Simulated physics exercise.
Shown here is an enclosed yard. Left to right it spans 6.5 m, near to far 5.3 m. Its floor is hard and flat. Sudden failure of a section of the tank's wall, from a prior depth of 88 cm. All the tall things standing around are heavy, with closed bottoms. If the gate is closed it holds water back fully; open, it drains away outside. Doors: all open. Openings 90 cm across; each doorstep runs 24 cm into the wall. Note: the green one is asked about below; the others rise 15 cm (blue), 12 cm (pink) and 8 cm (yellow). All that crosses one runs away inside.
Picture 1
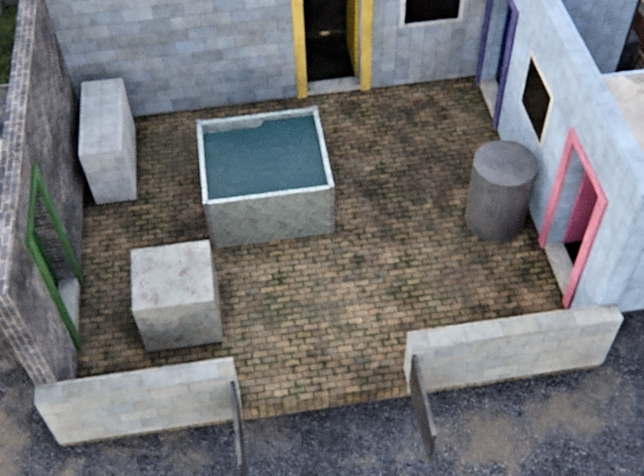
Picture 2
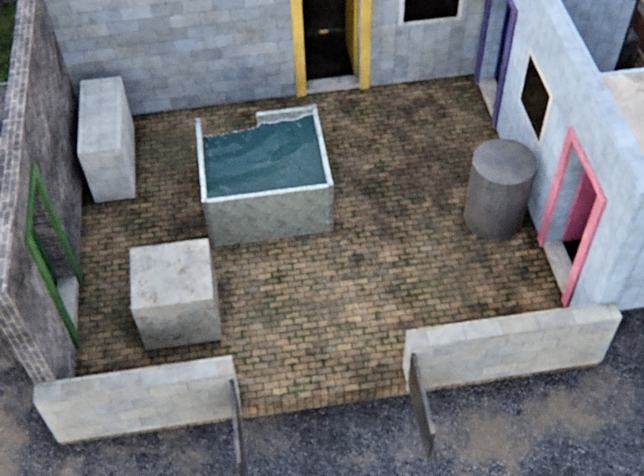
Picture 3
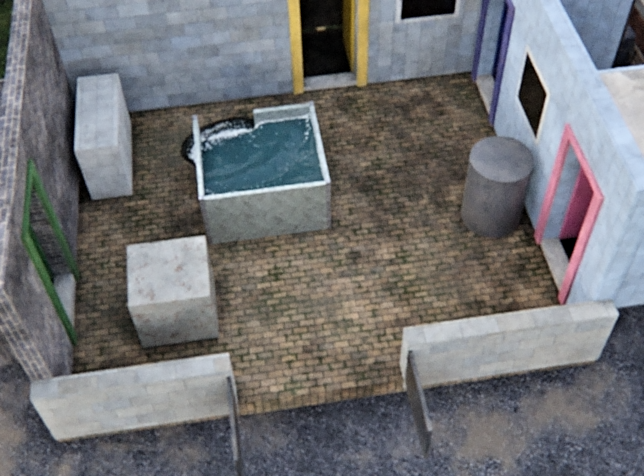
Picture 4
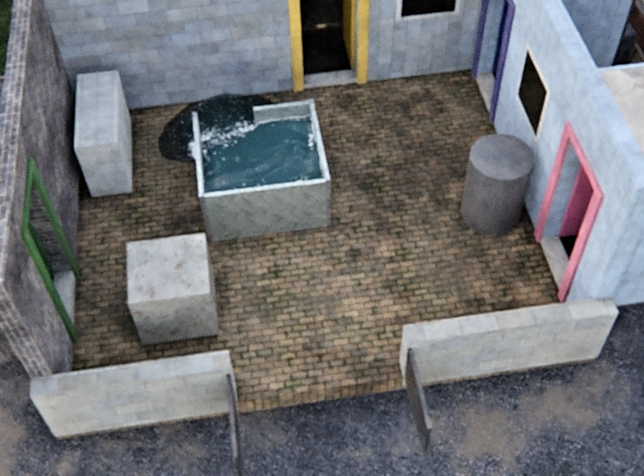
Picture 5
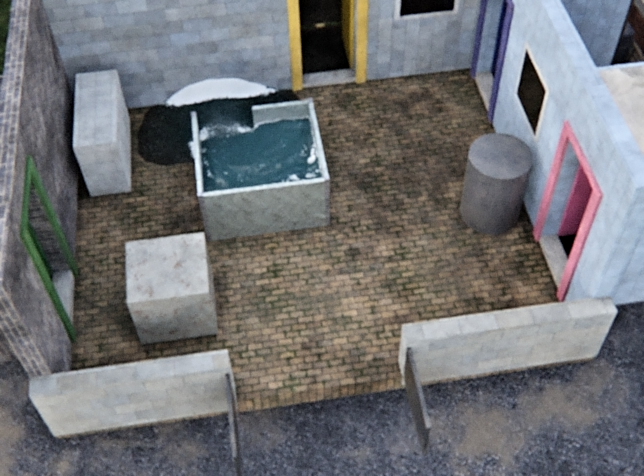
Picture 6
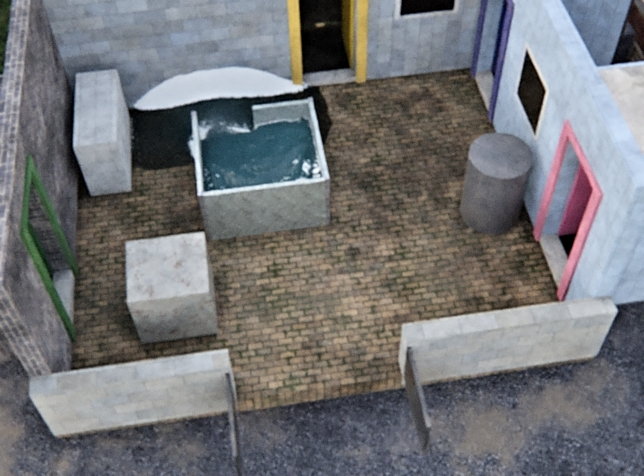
A walled yard with a brown brick floor is seen from high above, the camera shifting very slightly. A pale open tank of blue-green water stands left of centre, with pale blocks to the left, a grey cylinder to the right, and green, yellow, purple and pink doorways around. The tank's far wall breaks open at its left part, and water churns out, spreading dark and foamy behind it.
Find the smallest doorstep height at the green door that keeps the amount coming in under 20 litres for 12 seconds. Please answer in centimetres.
The smallest height is roughly 8 cm.
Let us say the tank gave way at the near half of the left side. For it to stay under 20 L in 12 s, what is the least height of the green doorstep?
That way, roughly 31 cm.
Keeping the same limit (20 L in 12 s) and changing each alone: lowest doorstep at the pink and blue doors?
About 8.0 cm at pink and 16 cm at blue.
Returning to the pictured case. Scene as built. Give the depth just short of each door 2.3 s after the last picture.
Depths in cm: Blue 20, green 4, pink 0, yellow 9.
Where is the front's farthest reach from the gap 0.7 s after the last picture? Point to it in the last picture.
Lab note: Front tip approx. at (430, 75).
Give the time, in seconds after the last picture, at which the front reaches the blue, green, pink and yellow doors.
Blue = 1.1 s, green = 1.5 s, pink = 2.6 s, yellow = 0.1 s.
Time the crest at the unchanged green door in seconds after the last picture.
Crest at t of about 5.0 s.
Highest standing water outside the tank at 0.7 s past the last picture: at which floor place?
Around pixel (81, 116).
Then, 0.7 s after the last picture water covers 15 % of the floor, deepest (64 cm) near (81, 116); it has not reached the green door.
Then, 2.3 s after the last picture water covers 55 % of the floor, deepest (33 cm) near (93, 115); 4 cm at the green door, 0 litres in over its 20 cm doorstep.
Then, 11.3 s after the last picture water covers 100 % of the floor, deepest (9 cm) near (576, 333); 6 cm at the green door, 0 litres in over its 20 cm doorstep.
At the green door as built, the water peaked near 14 cm, 4.9 s after the last picture.
With a doorstep of 7 cm, 30 litres would have come in within the 12 s; with 9.5 cm, 11 litres. So under 20 litres takes about 8 cm.
